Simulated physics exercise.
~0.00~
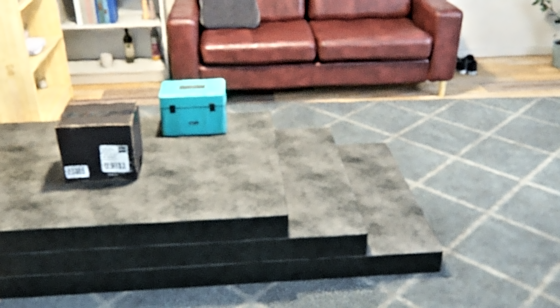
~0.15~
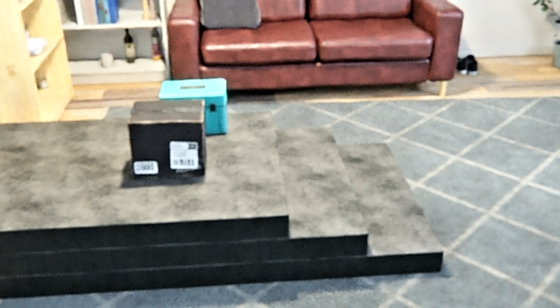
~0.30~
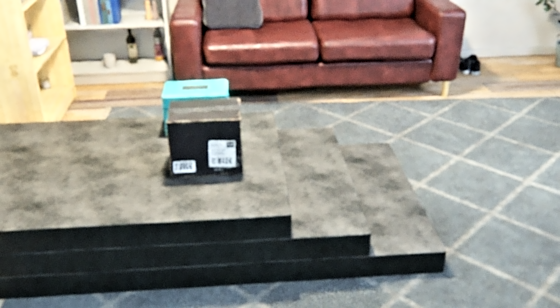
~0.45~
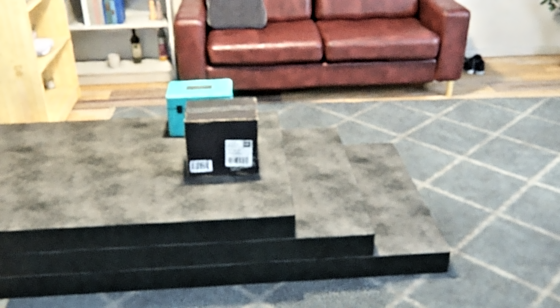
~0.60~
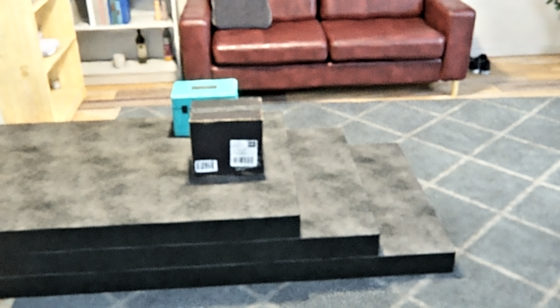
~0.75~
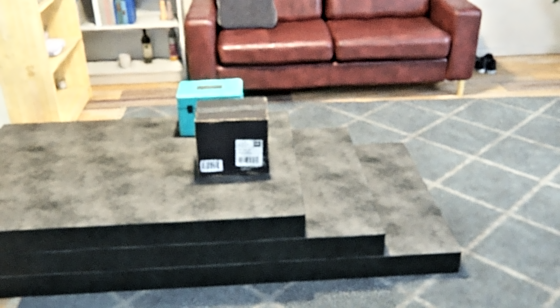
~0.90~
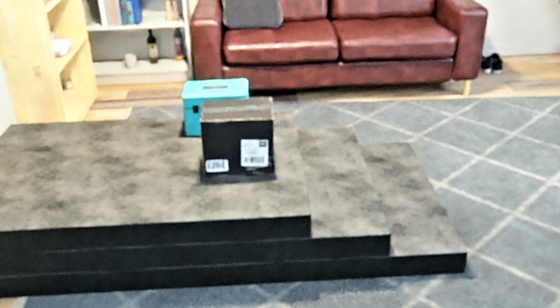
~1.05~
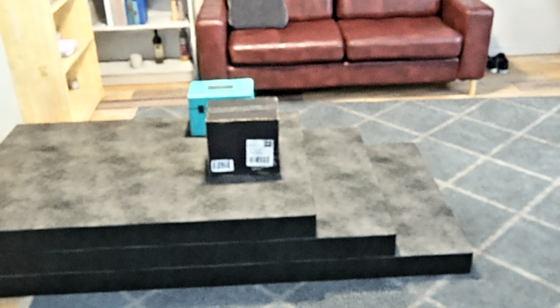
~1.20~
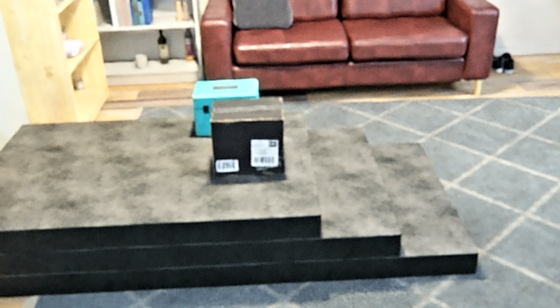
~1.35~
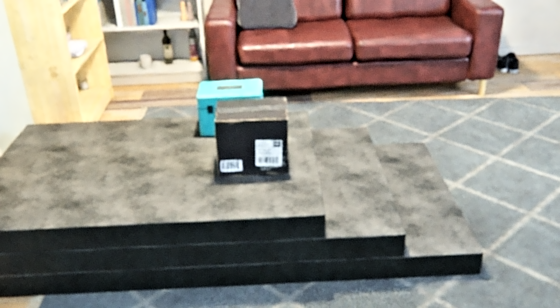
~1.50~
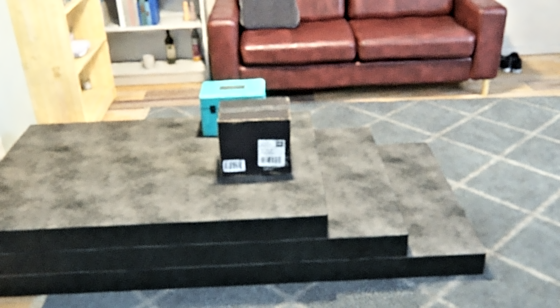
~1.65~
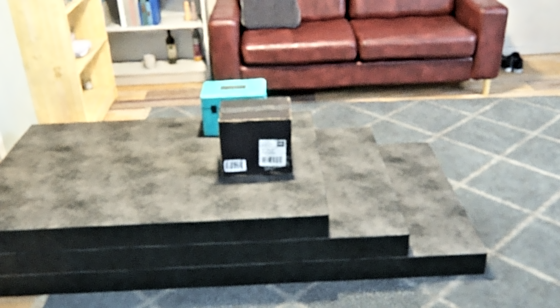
On a gray stepped landing, a black parcel slides right and stops before a turquoise toolbox.
